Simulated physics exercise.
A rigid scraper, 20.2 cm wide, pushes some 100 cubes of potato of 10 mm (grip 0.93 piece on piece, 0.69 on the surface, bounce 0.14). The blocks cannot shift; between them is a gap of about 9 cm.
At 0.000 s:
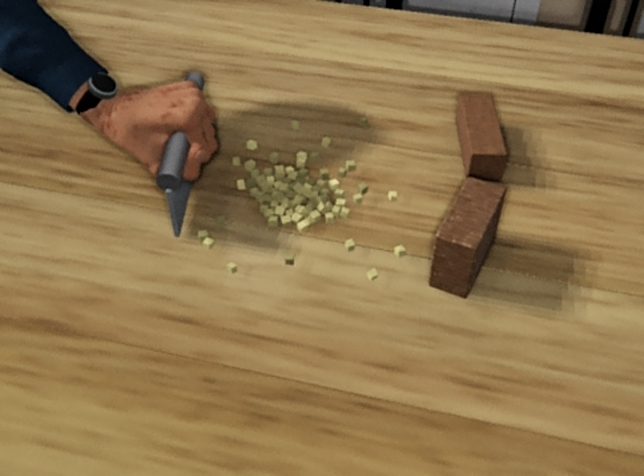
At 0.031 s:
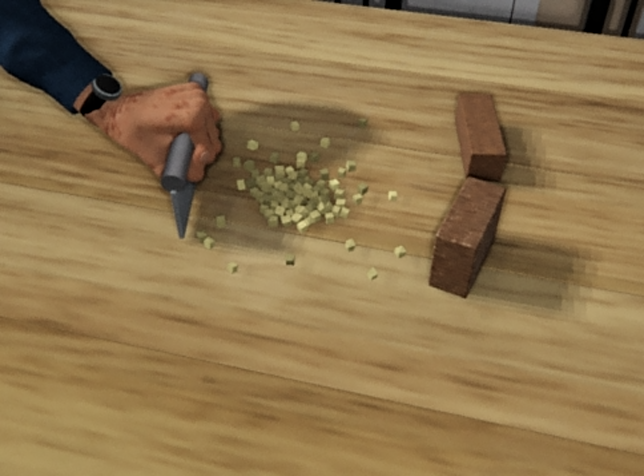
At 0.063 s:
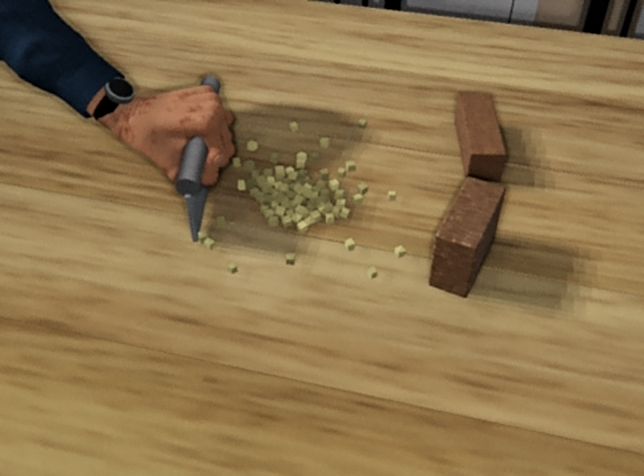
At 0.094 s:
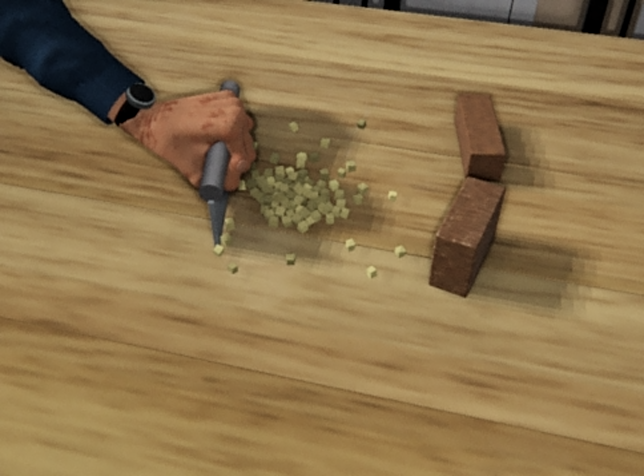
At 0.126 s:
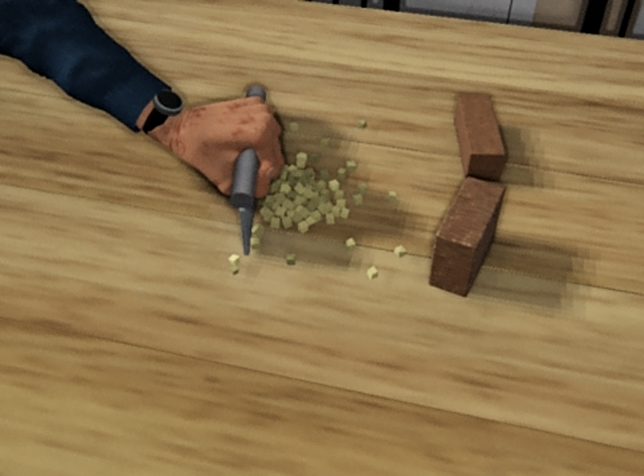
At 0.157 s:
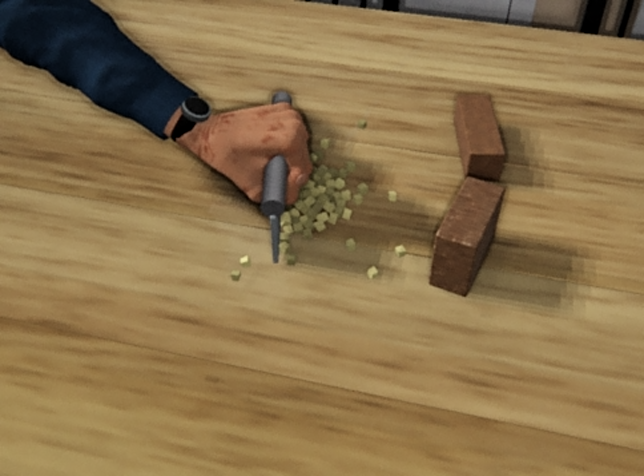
A hand holding a grey scraper sweeps right into a pile of small pale cubes.
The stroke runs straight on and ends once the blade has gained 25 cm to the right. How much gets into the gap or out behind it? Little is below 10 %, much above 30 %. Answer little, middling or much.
In or through the gap: Middling.
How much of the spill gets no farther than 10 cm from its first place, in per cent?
About 10 per cent.
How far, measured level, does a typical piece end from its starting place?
About 18 cm.
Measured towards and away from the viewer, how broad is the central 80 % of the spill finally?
Some 18 cm.
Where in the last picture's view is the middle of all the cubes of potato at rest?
Near (440, 209).
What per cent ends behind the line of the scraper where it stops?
Some 5 per cent.
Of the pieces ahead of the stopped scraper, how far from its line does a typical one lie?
Roughly 5 cm.
After 0.29 s, scraper 24 cm from its start, spill 21 cm wide; round the near block 5 %, held up before the blocks 95 %.
After 0.42 s, scraper 25 cm from its start, spill 23 cm wide; in or through the gap 15 %, round the near block 5 %, held up before the blocks 80 %.
Then, at 0.54 s, scraper 25 cm from its start, spill 23 cm wide; in or through the gap 20 %, round the near block 5 %, held up before the blocks 75 %.
In the end, at 1.5 s, in or through the gap 20 %, round the near block 5 %, round the far block 0 %, held up before the blocks 75 %.
